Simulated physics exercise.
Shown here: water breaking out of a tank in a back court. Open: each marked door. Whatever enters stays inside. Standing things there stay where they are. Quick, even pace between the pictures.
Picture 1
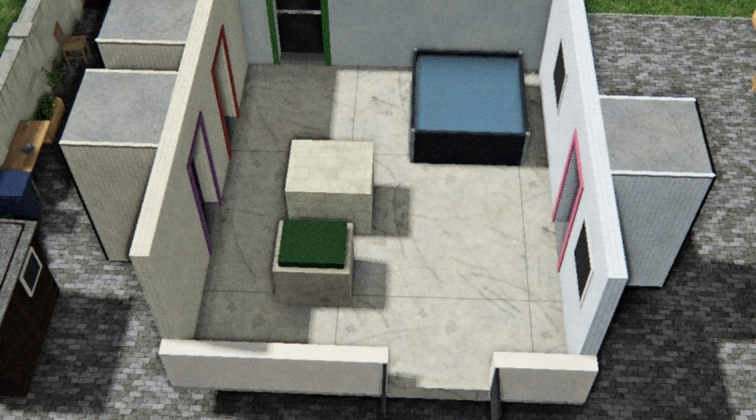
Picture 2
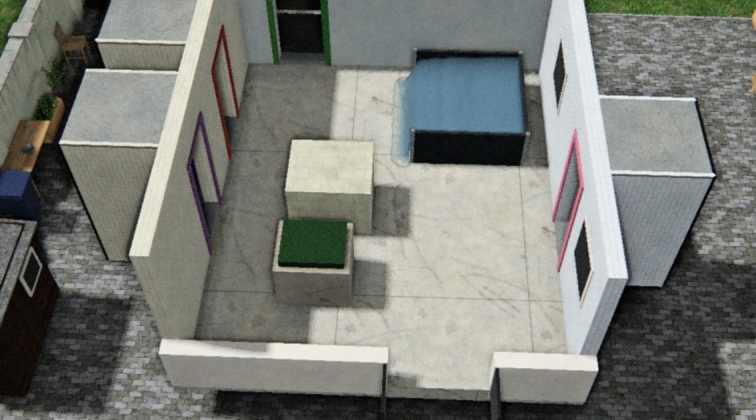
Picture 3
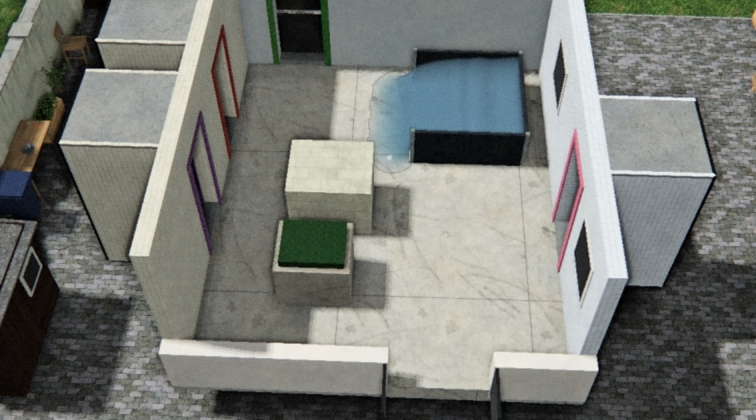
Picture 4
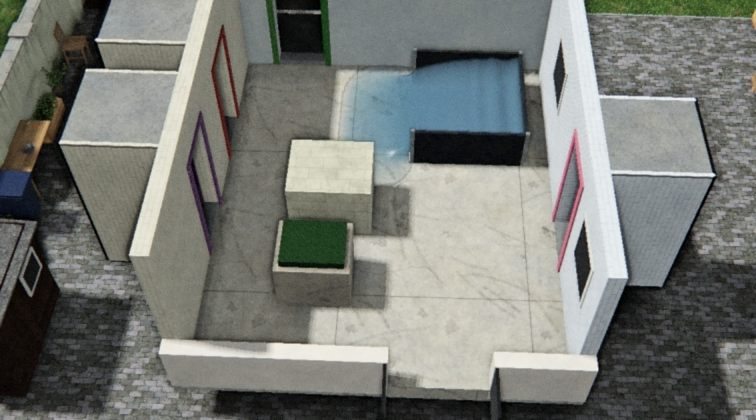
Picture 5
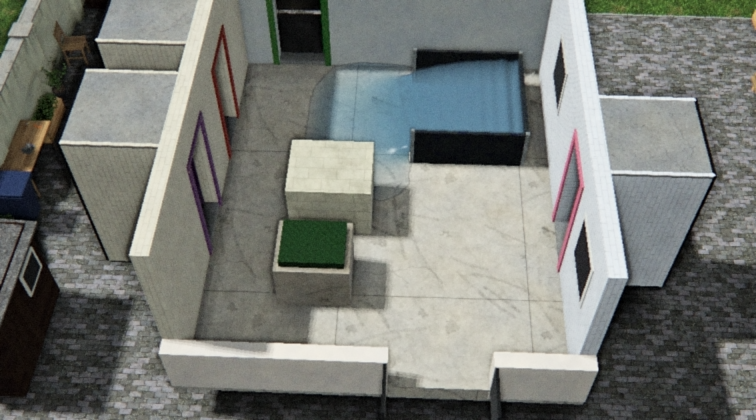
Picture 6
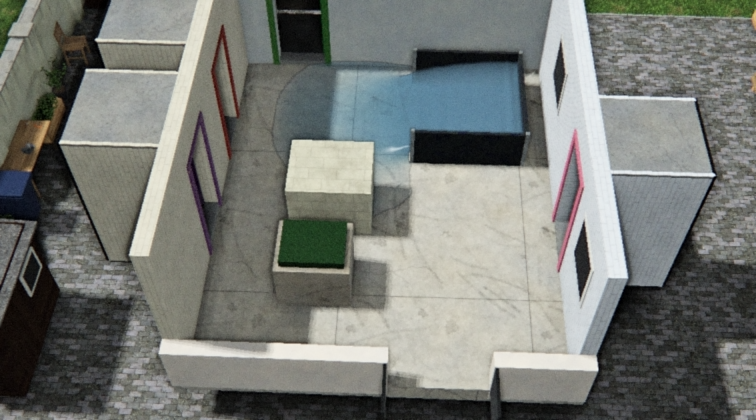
Water pouring from the open left side of a dark tank and spreading leftward across a walled courtyard's pale floor behind a block.
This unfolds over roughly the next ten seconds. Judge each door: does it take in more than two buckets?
My call: The purple door keeps it to two or fewer, the pink door keeps it to two or fewer, the green door takes in more, the red door takes in more.
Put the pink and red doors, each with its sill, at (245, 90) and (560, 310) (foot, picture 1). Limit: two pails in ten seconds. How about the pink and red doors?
As I see it, pink crosses the line and red does not reach it.
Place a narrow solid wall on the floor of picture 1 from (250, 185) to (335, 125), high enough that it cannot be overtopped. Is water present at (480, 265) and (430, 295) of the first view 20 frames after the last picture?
Taking the points in order, the first is high and dry and the second is high and dry.
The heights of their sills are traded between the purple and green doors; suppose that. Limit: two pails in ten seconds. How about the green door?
Looks like green ends up over there.
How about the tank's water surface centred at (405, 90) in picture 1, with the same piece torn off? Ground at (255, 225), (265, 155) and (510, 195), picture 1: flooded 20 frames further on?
One after the other: Reached, reached, untouched.
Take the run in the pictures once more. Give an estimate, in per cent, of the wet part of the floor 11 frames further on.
It comes to 35 per cent.
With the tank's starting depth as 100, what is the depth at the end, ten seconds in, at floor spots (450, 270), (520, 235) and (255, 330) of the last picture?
Roughly 6 per cent, 8 per cent and 12 per cent.
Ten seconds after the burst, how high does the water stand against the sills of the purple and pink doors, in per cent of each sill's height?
Roughly 60 per cent, then 60 per cent.
A moment on, water covers 35 % of the floor; the purple door not reached, the pink door not reached, the green door wet at the sill, nothing in, the red door over two buckets in.
Next, water covers 35 % of the floor; the purple door wet at the sill, nothing in, the pink door not reached, the green door under two buckets in, the red door far over two buckets in.
Then, water covers 50 % of the floor; the purple door wet at the sill, nothing in, the pink door not reached, the green door far over two buckets in, the red door far over two buckets in.
Later, water covers 75 % of the floor; the purple door wet at the sill, nothing in, the pink door not reached, the green door far over two buckets in, the red door far over two buckets in.
In the end, water covers 95 % of the floor; the purple door wet at the sill, nothing in, the pink door wet at the sill, nothing in, the green door far over two buckets in, the red door far over two buckets in.
